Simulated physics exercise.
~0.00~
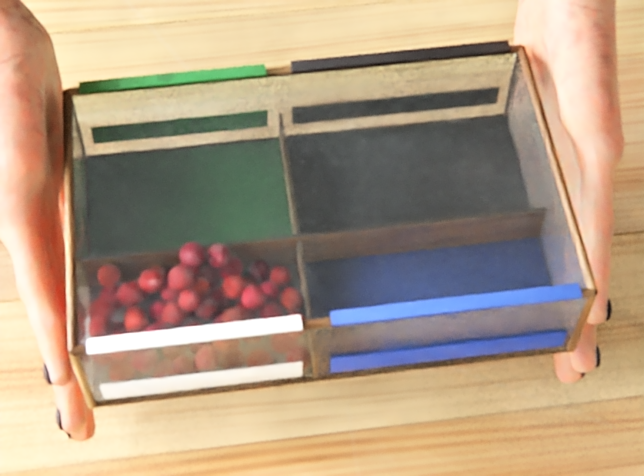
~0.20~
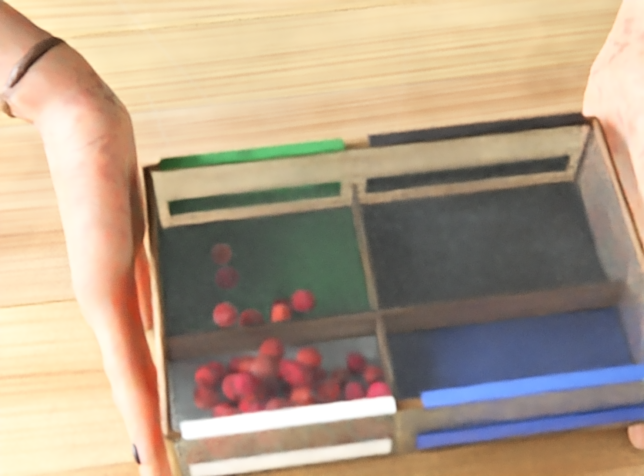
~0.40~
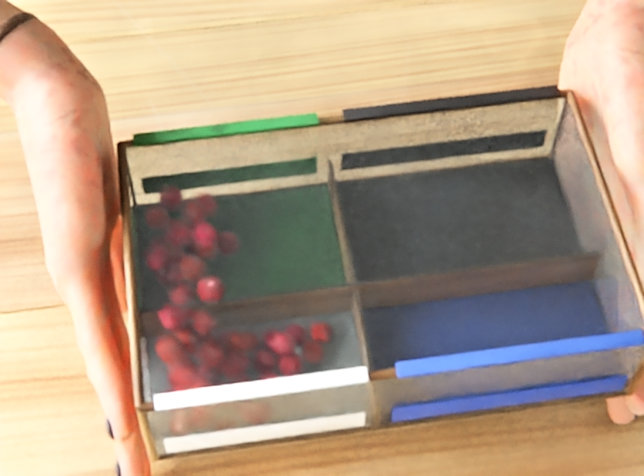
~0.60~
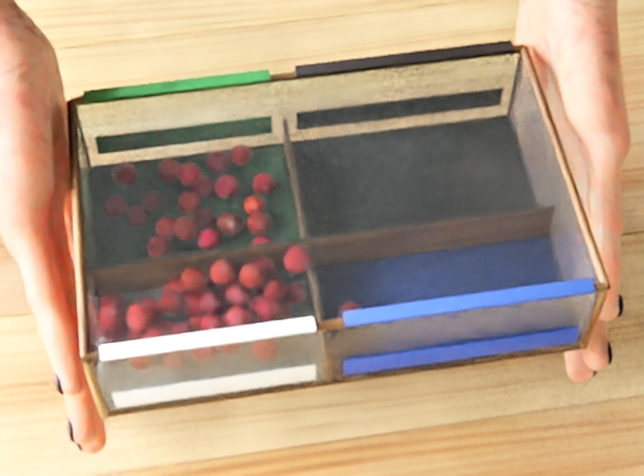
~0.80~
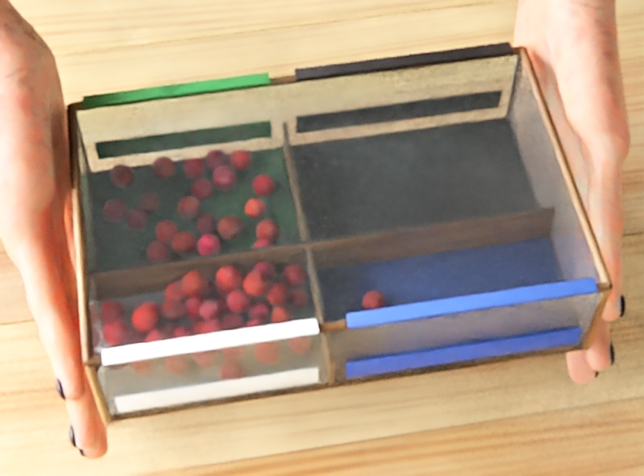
Hands shaking a lidded, divided box of red berries, some spilling from the white section into green, one ending in blue.
